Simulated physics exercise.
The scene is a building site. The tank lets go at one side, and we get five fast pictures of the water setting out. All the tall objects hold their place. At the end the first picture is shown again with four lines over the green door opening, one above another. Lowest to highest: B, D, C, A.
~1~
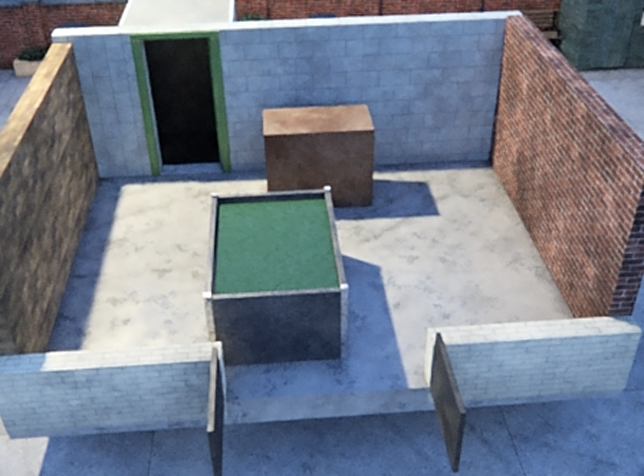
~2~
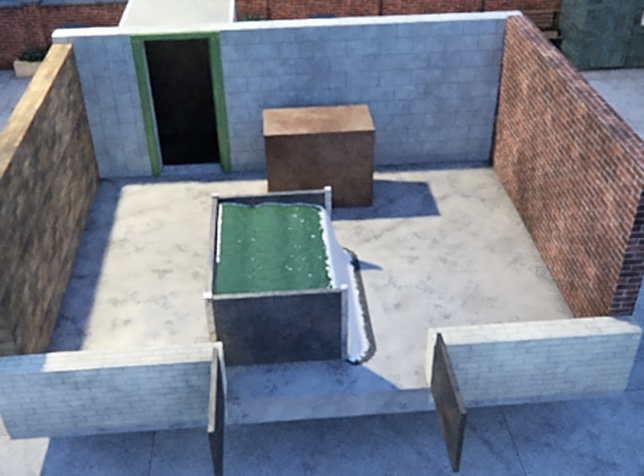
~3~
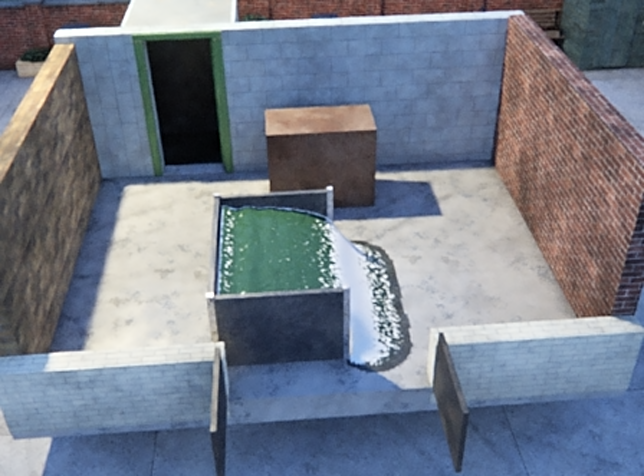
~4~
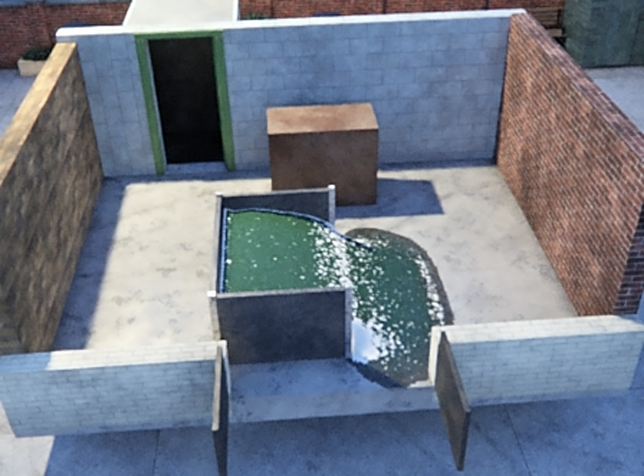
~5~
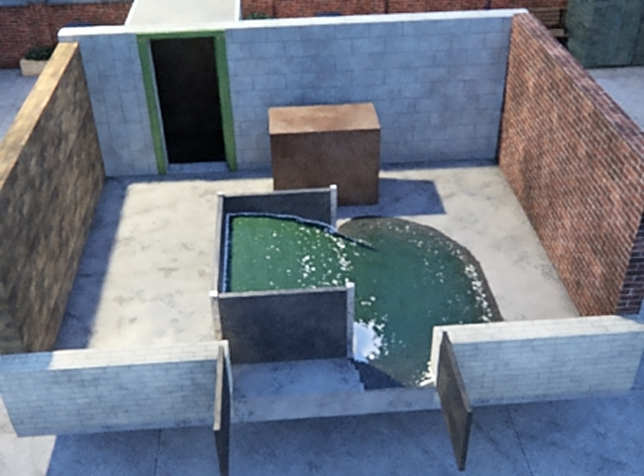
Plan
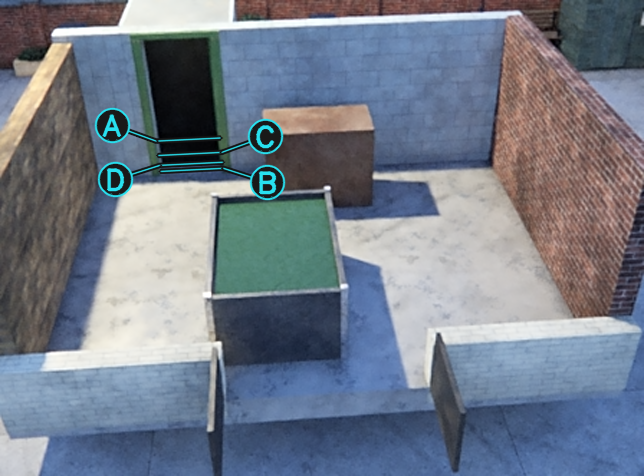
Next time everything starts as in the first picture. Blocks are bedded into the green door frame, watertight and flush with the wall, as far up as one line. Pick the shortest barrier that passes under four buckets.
The answer is mark B.
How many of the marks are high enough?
All of the four.
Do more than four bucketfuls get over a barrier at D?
No, not at all.
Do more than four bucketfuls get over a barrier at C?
No.
In cyan, A at (188, 139); B at (192, 169); C at (190, 153); D at (191, 163); from the bottom up B, D, C, A.
Choosing A, nothing gets over.
Choosing B, a splash gets over, under a bucket.
Choosing C, nothing gets over.
Choosing D, nothing gets over.
